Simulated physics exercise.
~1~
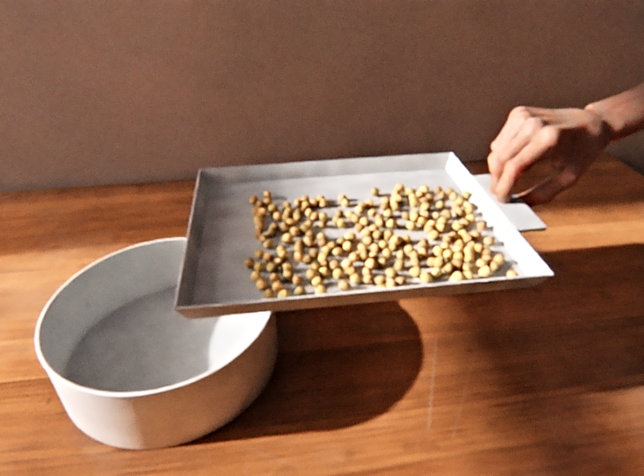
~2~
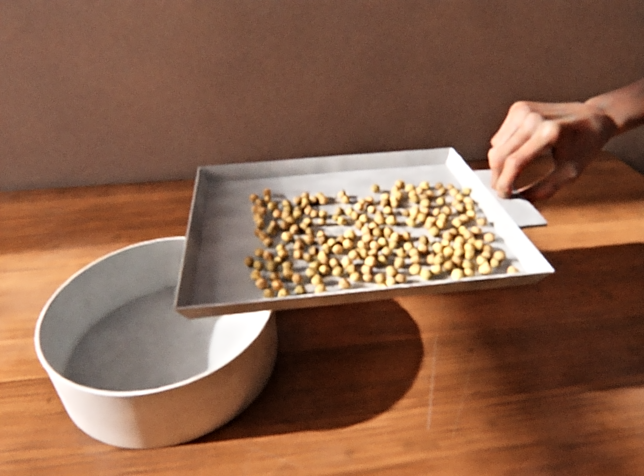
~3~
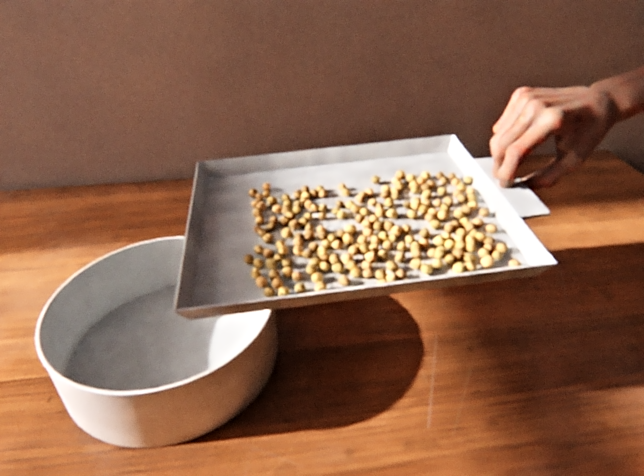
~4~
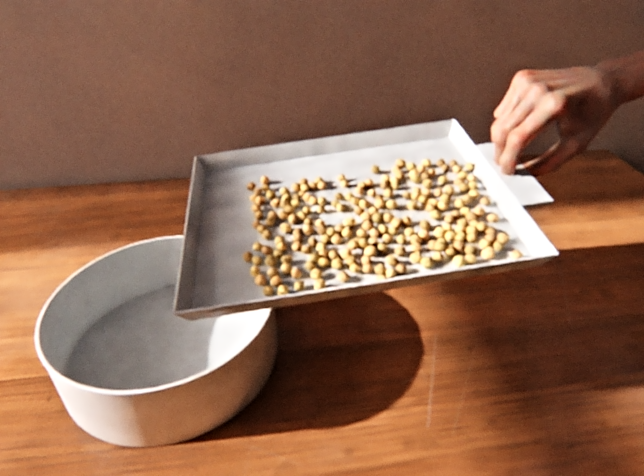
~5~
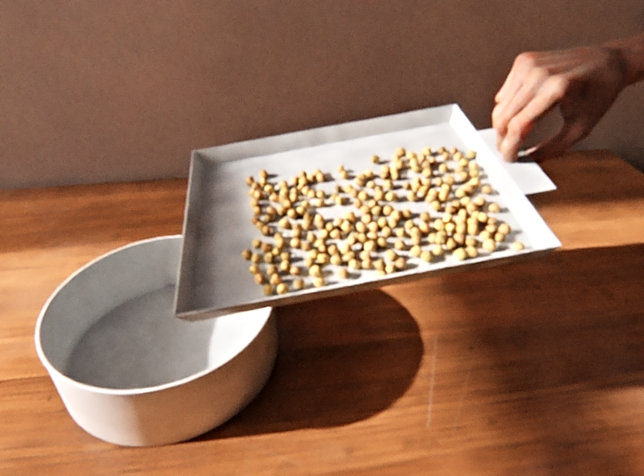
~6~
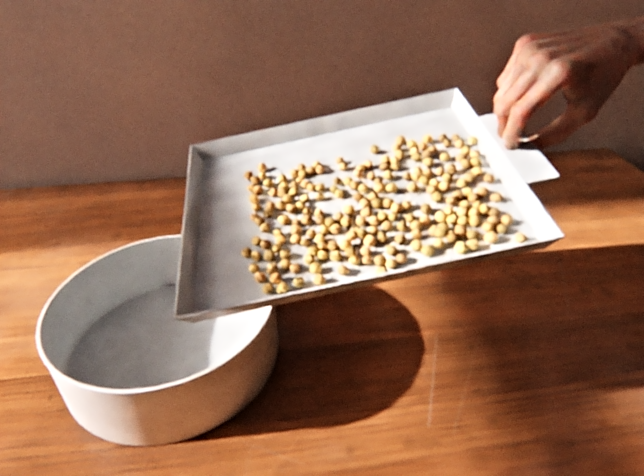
On a wooden tabletop against a plain brown wall, seen from slightly above in strong, warm light, the view stays still. A round, pale grey pot sits at left, with a rimmed metal tray of scattered yellowish-tan chickpeas above its right side, a hand at the tray's right-hand tab. The hand raises that end steadily, tilting the tray gently down toward the left, while the chickpeas keep their places on it.
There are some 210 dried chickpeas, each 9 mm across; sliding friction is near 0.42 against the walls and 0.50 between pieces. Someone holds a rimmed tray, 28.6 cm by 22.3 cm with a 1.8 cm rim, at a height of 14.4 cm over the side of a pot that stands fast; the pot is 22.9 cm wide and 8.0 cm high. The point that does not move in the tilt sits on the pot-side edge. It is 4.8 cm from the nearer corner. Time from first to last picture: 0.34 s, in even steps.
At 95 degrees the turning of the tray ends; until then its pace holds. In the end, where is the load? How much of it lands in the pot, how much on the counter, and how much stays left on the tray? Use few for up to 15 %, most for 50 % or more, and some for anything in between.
Share by place: Pot some, counter most, tray few.
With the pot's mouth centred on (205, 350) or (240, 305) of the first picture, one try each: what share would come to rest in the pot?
100 and 70 %.
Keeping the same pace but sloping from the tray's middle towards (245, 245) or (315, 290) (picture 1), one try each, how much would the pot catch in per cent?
The share comes to roughly 90 in a hundred, then roughly 15 in a hundred.
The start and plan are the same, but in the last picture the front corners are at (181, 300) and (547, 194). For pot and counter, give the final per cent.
Pot 95, counter 5.
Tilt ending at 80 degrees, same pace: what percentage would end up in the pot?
It would be near 35 per cent.
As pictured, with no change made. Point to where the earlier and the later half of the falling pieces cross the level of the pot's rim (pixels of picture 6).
Early half: About (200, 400); late half: (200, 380).
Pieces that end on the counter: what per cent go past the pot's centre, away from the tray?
Around 20 in a hundred.
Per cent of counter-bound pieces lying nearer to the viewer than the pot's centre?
Share: Roughly 100 %.
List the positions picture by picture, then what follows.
In the first picture, tray tilt 0 degrees, front corners at (186, 301) and (540, 269); middle of the pieces at (367, 233); pot at (161, 301).
In the second picture, tray tilt 1 degrees, front corners at (185, 301) and (540, 265); middle of the pieces at (367, 231).
In the third picture, tray tilt 4 degrees, front corners at (185, 303) and (543, 257), lowest corner left front; middle of the pieces at (367, 225).
In the fourth picture, tray tilt 7 degrees, front corners at (184, 304) and (544, 248), lowest corner left front; middle of the pieces at (366, 217).
In the fifth picture, tray tilt 10 degrees, front corners at (184, 307) and (547, 240), lowest corner left front; middle of the pieces at (366, 210).
In the sixth picture, tray tilt 13 degrees, front corners at (185, 308) and (549, 231), lowest corner left front; middle of the pieces at (366, 203); pot at (162, 298).
Then, 0.78 s after the last picture, tilt 51 degrees; the tray holds 100 %, the pot 0 %.
Then, 1.31 s after the last picture, tilt 77 degrees; the tray holds 50 %, the pot 10 %.
Then, 1.90 s after the last picture, tilt 95 degrees; the tray holds 0 %, the pot 35 %.
In the end, pot 35 %, counter 65 %, tray 0 %.
